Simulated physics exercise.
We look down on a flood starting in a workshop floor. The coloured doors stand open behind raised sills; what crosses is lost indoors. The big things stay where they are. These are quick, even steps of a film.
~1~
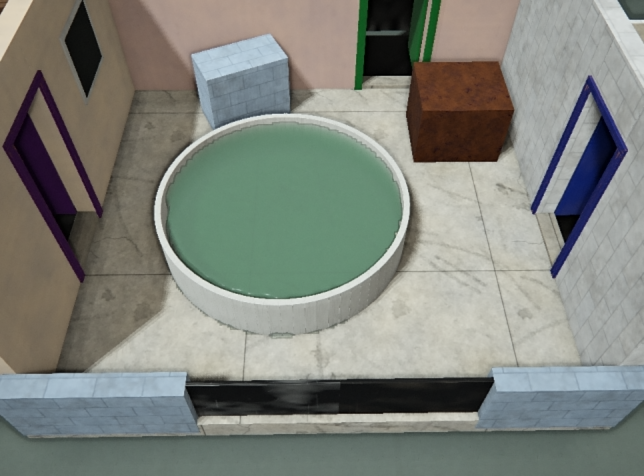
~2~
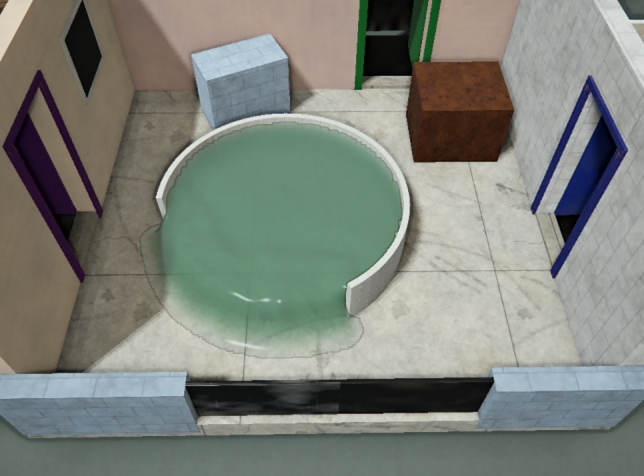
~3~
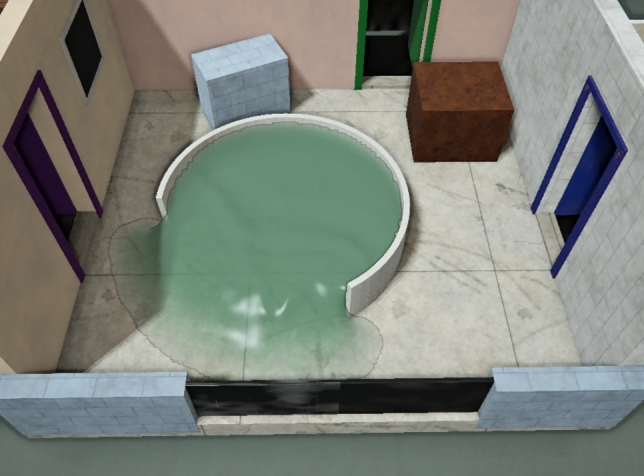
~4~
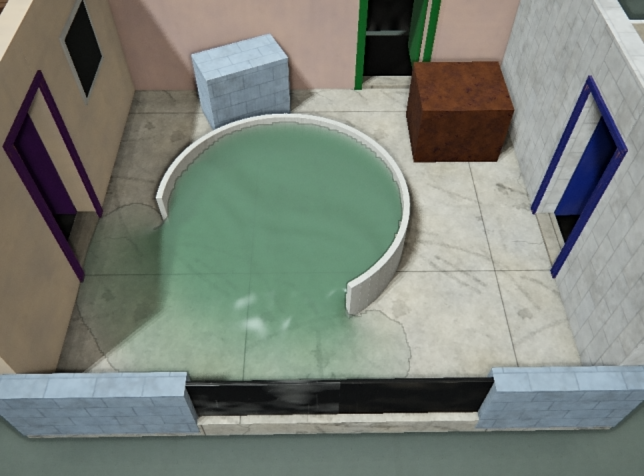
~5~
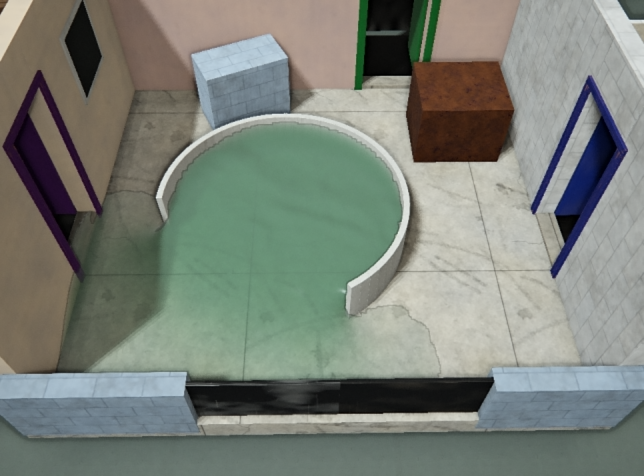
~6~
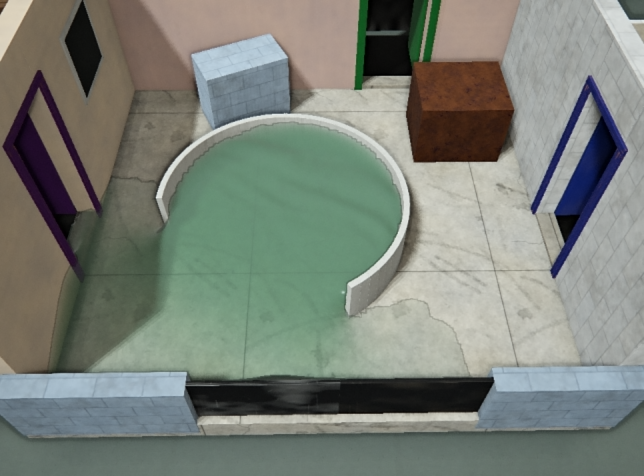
On a workshop floor with coloured doorways, green water sat still in a round pool until the front left part of its wall was gone, then poured out and spread across the pale tiles toward the viewer and left.
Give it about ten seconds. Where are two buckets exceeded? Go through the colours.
In the end: The purple door takes more than that; the blue door takes more than that; the green door takes more than that.
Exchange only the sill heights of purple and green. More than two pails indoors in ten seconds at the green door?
In short: Green door takes less.
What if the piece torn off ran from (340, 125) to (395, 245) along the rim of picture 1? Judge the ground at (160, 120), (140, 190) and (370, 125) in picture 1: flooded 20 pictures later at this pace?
As listed: Clear, no water, flooded.
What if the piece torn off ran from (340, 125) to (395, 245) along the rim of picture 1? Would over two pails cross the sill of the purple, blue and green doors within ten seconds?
The purple door holds; the blue door floods; the green door lets more in.
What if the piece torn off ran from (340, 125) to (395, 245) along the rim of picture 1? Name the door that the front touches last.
That is the purple one.
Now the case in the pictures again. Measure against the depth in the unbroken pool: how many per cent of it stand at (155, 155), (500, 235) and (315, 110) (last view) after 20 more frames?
In that order: 18, 14 and 0 per cent.
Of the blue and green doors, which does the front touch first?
It is the blue one.
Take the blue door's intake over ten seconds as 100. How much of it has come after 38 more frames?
Close to 60 %.
A moment on, water covers 40 % of the floor; the purple door over two buckets in, the blue door not reached, the green door not reached.
Next, water covers 60 % of the floor; the purple door over two buckets in, the blue door wet at the sill, nothing in, the green door not reached.
Then, water covers 75 % of the floor; the purple door far over two buckets in, the blue door under two buckets in, the green door not reached.
Later, water covers 95 % of the floor; the purple door far over two buckets in, the blue door over two buckets in, the green door wet at the sill, nothing in.
In the end, water covers 100 % of the floor; the purple door far over two buckets in, the blue door over two buckets in, the green door over two buckets in.
